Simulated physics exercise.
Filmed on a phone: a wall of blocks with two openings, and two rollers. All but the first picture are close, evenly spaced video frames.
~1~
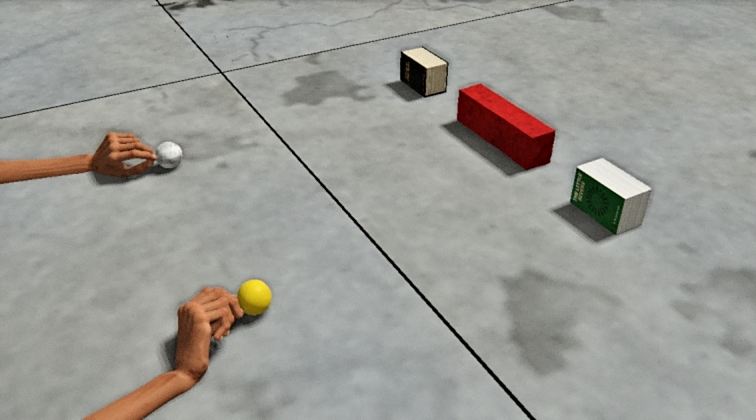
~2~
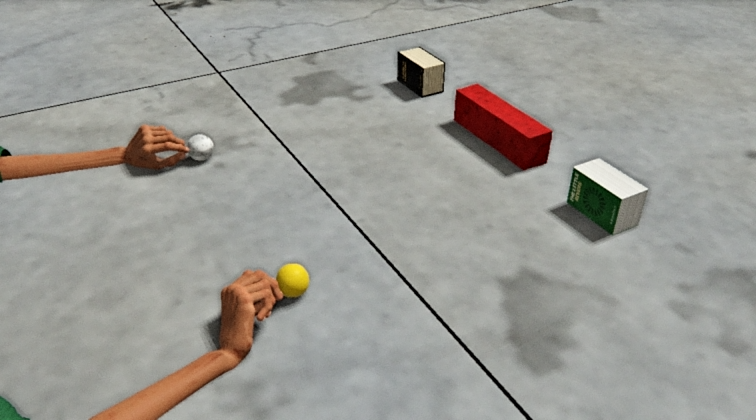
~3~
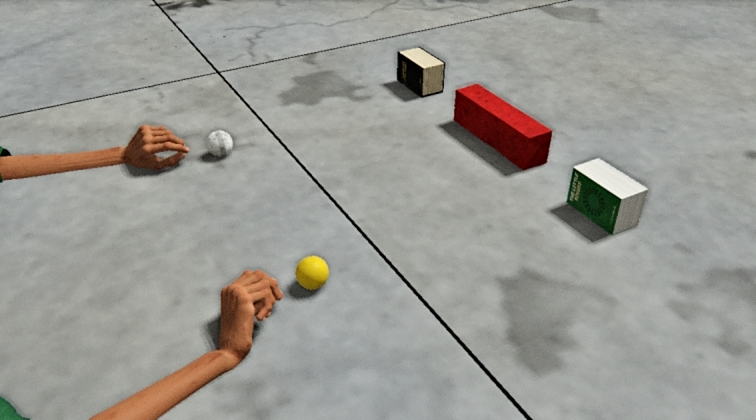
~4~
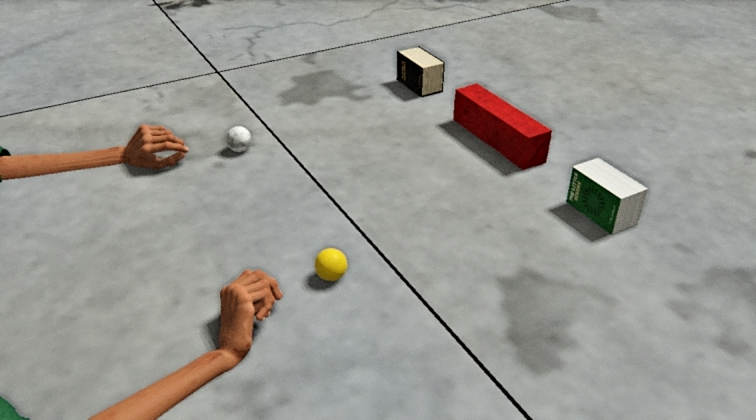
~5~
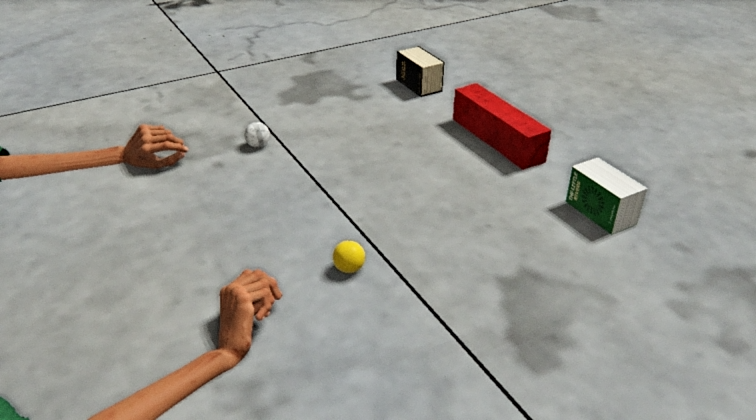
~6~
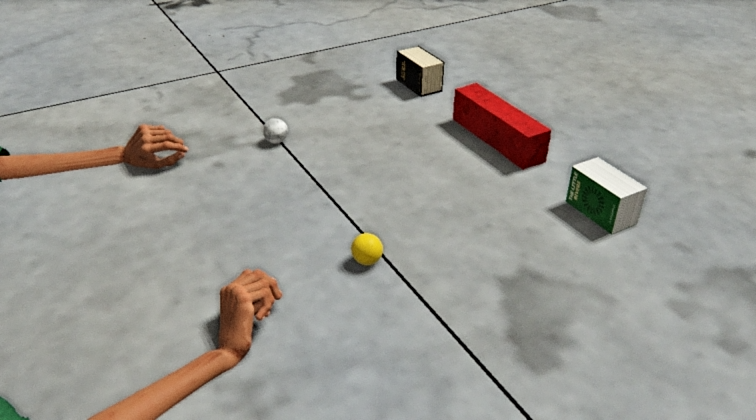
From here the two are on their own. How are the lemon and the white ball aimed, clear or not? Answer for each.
Here the lemon rolls through, the white ball rolls through.
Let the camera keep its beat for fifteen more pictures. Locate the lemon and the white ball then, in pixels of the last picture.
The lemon at (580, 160), the white ball at (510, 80).
Then, 0.48 s past the last view, lemon heading on near (546, 176); white ball heading on near (468, 90).
Then, 1.06 s past the last view, lemon heading on near (700, 113); white ball heading on near (649, 51).
Finally, the lemon passes through its gap; the white ball passes through its gap.
